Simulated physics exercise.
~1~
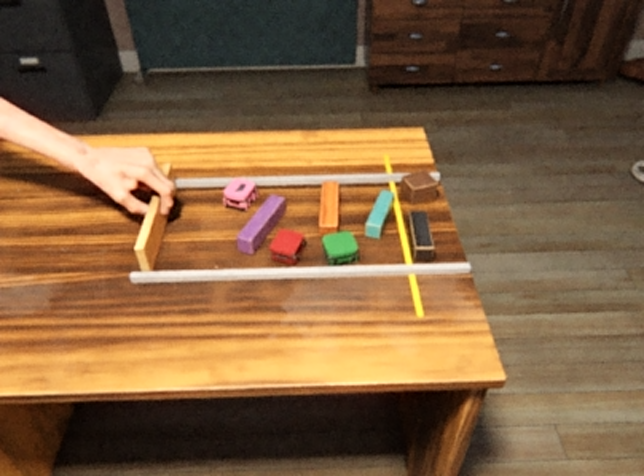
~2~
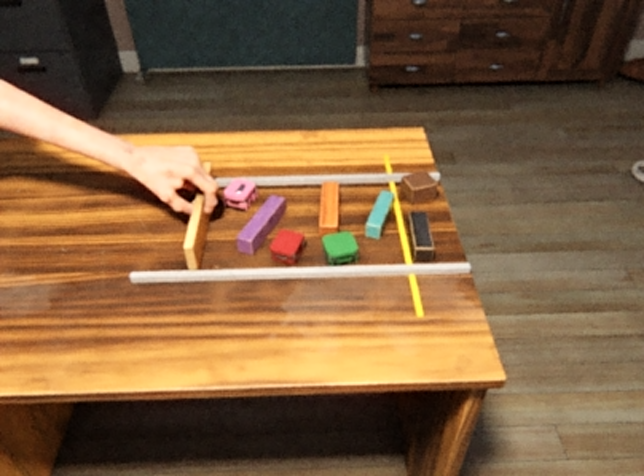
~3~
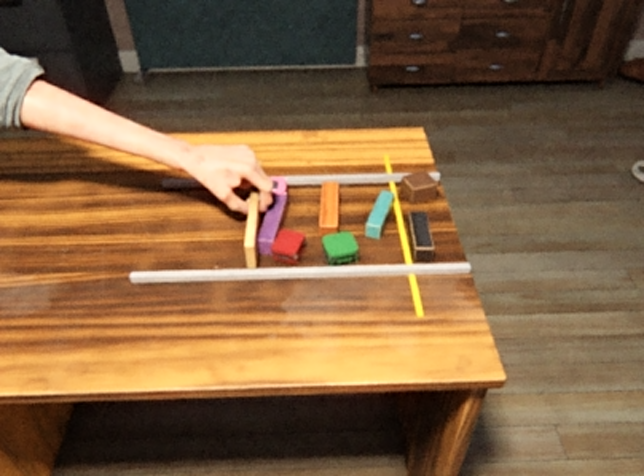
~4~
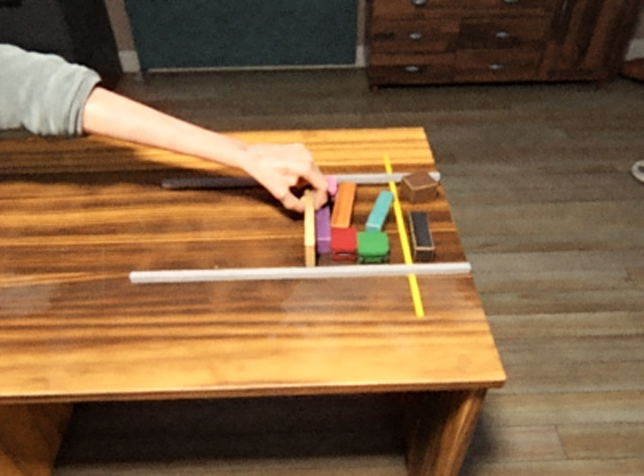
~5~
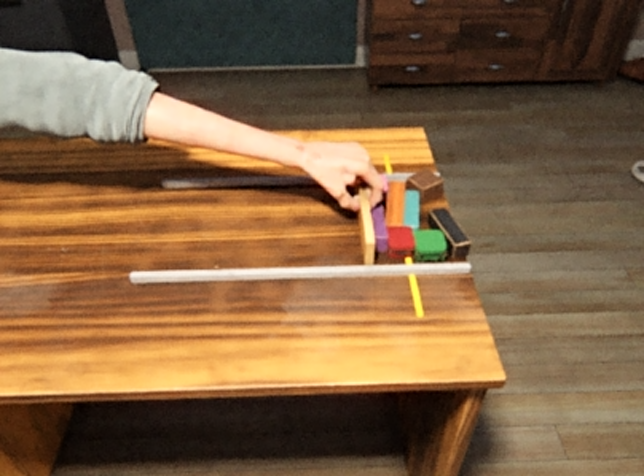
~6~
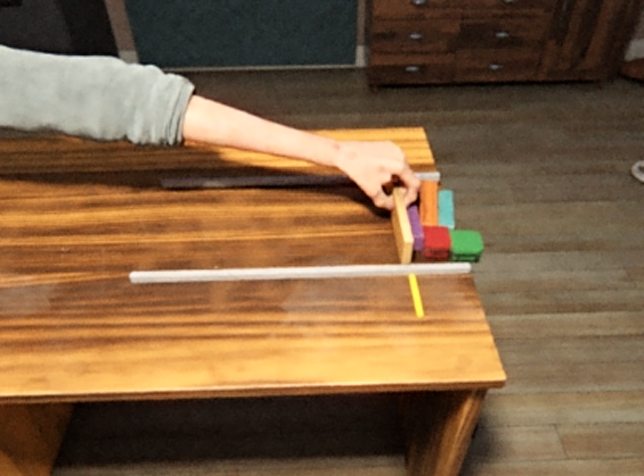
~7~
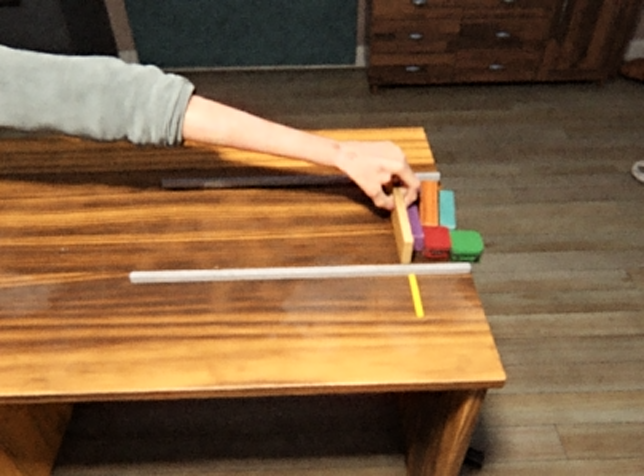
We see a hand push an upright board rightward between two rails on a wooden table, gathering colourful blocks and sticks toward the edge past a yellow line, until the brown block and black stick drop off and the rest stay bunched at the edge.
